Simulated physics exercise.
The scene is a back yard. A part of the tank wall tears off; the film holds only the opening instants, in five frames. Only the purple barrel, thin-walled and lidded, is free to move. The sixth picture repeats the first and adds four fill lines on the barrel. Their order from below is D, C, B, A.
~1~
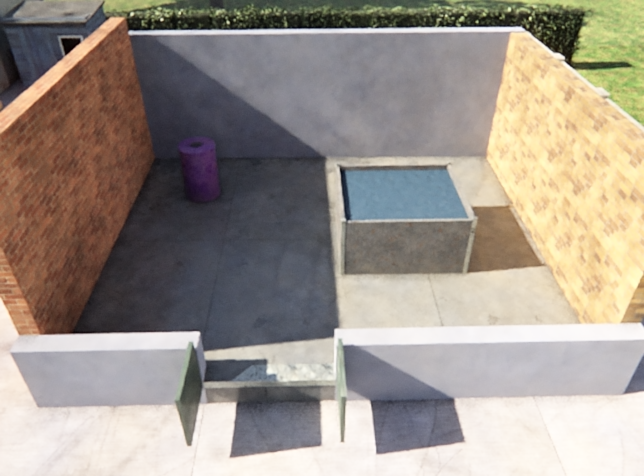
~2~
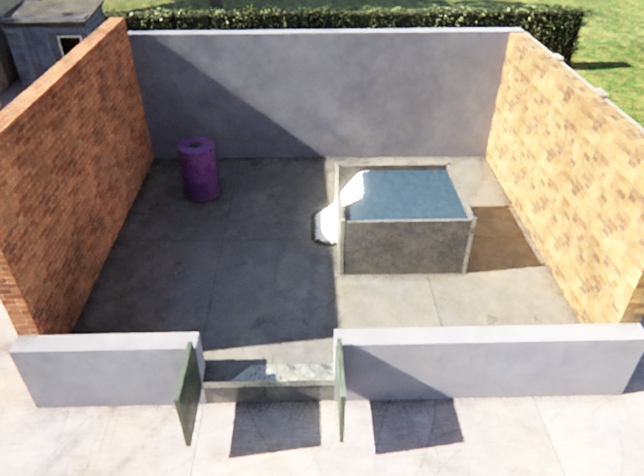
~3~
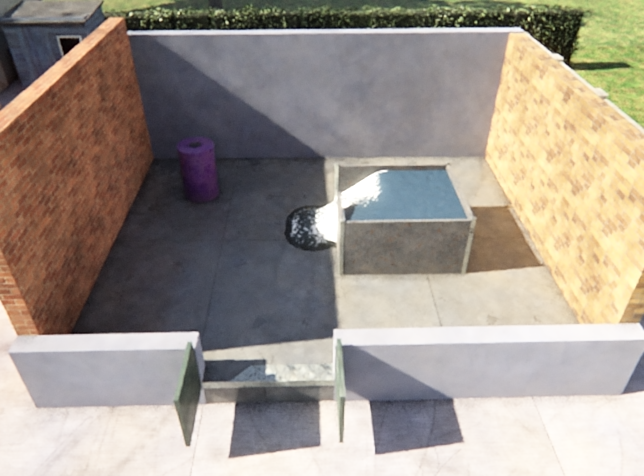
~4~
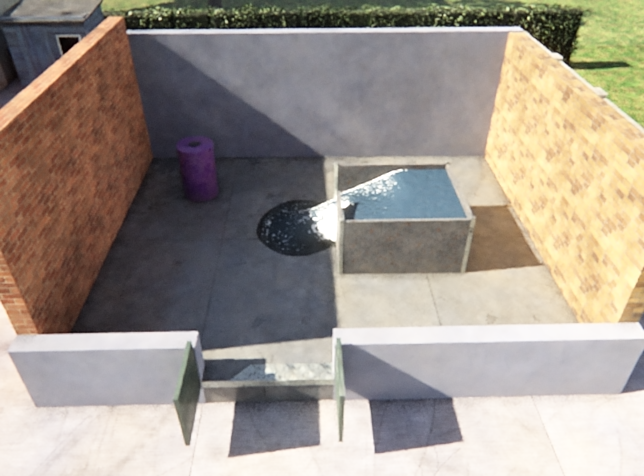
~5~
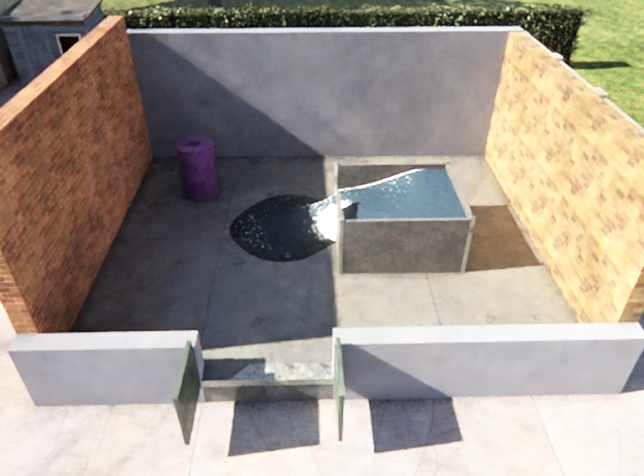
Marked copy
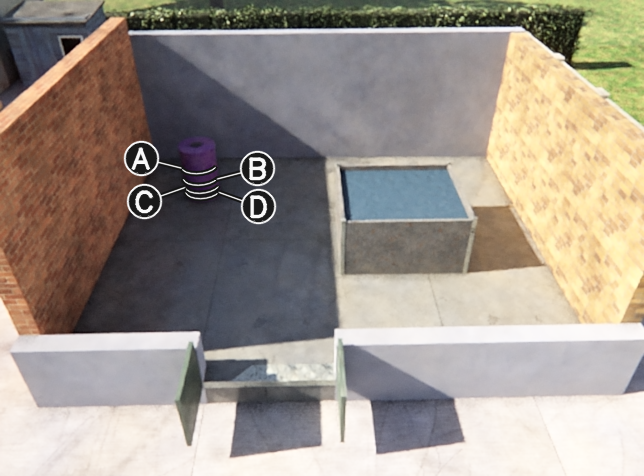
A full tank in a walled yard began pouring water out of its left side, and a dark puddle spread leftward across the ground while the purple barrel near the back stayed still.
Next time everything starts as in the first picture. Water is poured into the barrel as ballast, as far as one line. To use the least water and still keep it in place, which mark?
B will do.
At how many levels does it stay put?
Two of the four.
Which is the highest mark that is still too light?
It is C.
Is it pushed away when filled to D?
Yes.
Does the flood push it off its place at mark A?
No, not at all.
On the marked copy, A at (196, 173); B at (198, 185); C at (199, 193); D at (200, 198); from the bottom up D, C, B, A.
If A is chosen, it does not move.
If B is chosen, it does not move.
If C is chosen, it is pushed about half its own width away.
If D is chosen, it is pushed about 3 times its own width away.
